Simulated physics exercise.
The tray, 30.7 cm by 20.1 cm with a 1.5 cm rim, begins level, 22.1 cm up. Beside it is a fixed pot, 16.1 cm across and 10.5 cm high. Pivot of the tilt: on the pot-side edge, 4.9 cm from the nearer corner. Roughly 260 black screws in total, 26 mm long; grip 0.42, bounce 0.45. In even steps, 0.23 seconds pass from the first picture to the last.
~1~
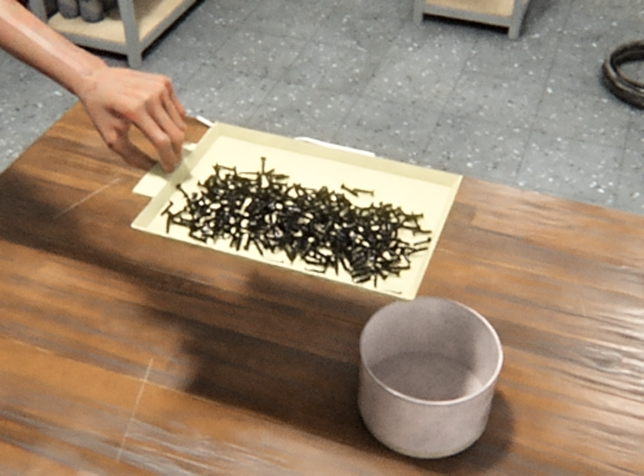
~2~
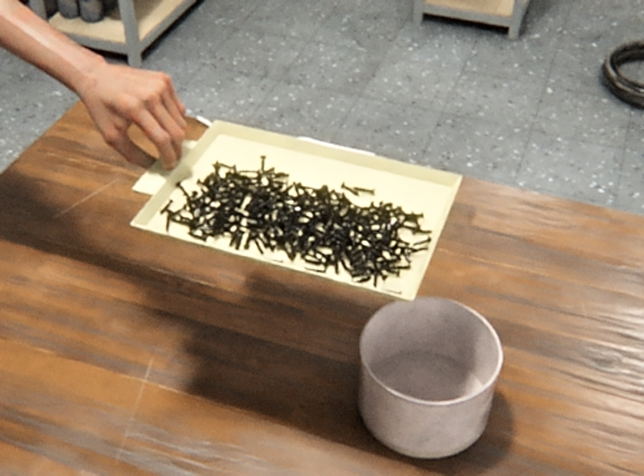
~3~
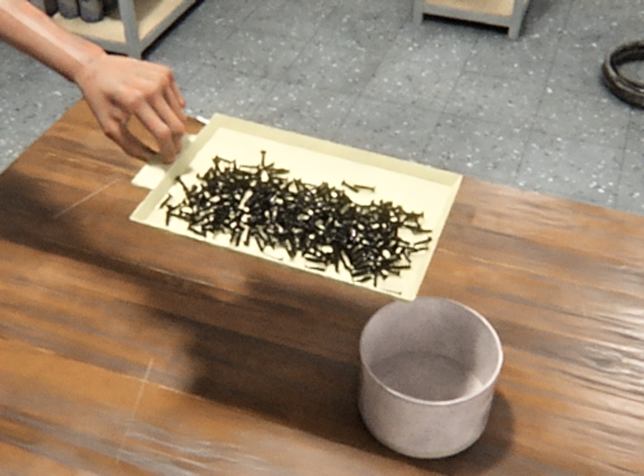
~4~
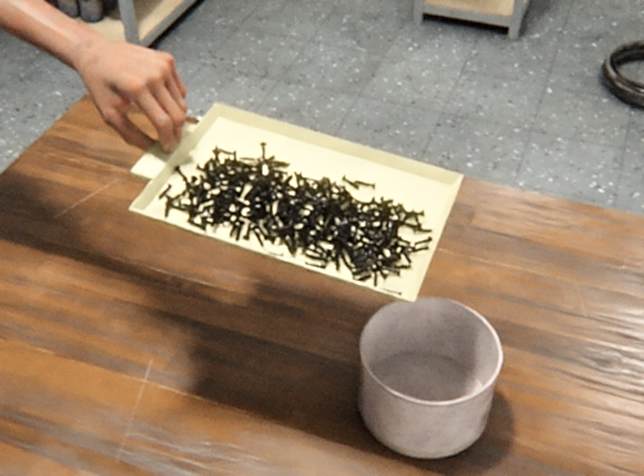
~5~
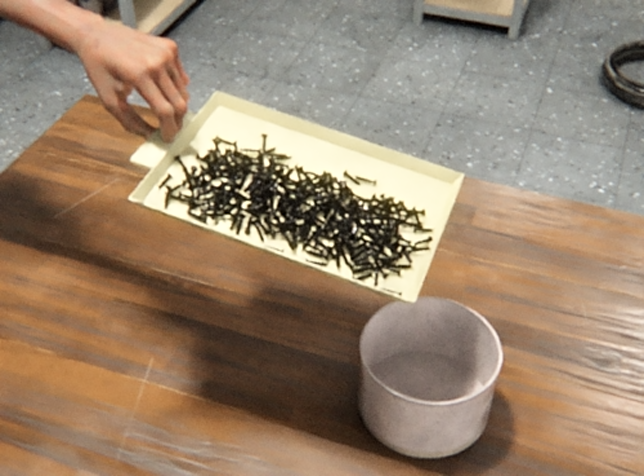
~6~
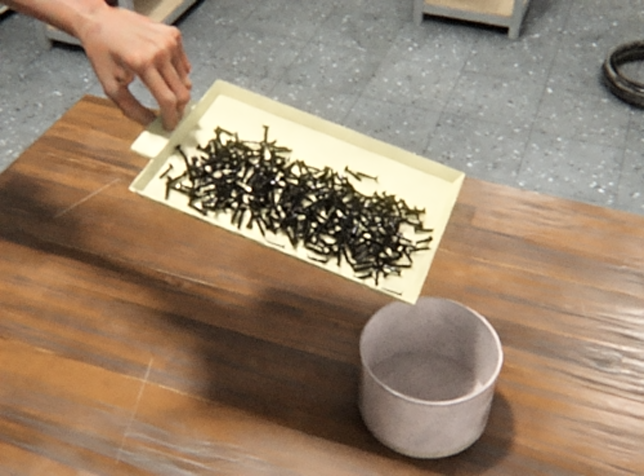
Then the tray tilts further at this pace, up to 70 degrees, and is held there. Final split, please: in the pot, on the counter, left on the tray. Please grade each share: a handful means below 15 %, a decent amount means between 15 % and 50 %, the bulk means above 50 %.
Pot: The bulk, counter: A decent amount, left on the tray: A handful.
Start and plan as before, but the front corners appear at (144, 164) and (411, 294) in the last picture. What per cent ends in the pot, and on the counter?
The pot gets 35 and the counter 65.
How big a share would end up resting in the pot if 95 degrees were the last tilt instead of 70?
You'd end up with some 65 % in the pot.
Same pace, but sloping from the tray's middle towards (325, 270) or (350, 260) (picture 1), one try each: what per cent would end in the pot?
That would be close to 30 per cent, then close to 55 per cent.
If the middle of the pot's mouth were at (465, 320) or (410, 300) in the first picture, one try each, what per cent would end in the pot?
First try about 45 per cent, second try about 15 per cent.
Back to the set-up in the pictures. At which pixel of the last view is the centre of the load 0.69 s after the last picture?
I'd put it close to (444, 275).
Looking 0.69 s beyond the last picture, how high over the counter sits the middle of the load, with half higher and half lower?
Around 24 cm up.
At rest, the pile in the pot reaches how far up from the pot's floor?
About 3.0 centimetres.
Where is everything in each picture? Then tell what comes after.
In the first frame, tray tilt 0 degrees, front corners at (141, 223) and (407, 292); middle of the pieces at (303, 216); pot at (430, 347).
In the second frame, tray tilt 1 degrees, front corners at (141, 221) and (407, 292); middle of the pieces at (303, 215).
In the third frame, tray tilt 2 degrees, front corners at (140, 215) and (408, 292); middle of the pieces at (303, 212).
In the fourth frame, tray tilt 5 degrees, front corners at (140, 206) and (408, 293), lowest corner right front; middle of the pieces at (304, 208).
In the fifth frame, tray tilt 8 degrees, front corners at (140, 196) and (409, 294), lowest corner right front; middle of the pieces at (305, 203).
In the sixth frame, tray tilt 11 degrees, front corners at (140, 186) and (409, 294), lowest corner right front; middle of the pieces at (306, 198); pot at (430, 347).
Then, 0.41 s after the last picture, tilt 40 degrees; the tray holds 100 %, the pot 0 %.
Then, 0.69 s after the last picture, tilt 58 degrees; the tray holds 55 %, the pot 10 %.
Then, 1.06 s after the last picture, tilt 70 degrees; the tray holds 5 %, the pot 60 %.
In the end, pot 65 %, counter 30 %, tray 0 %.
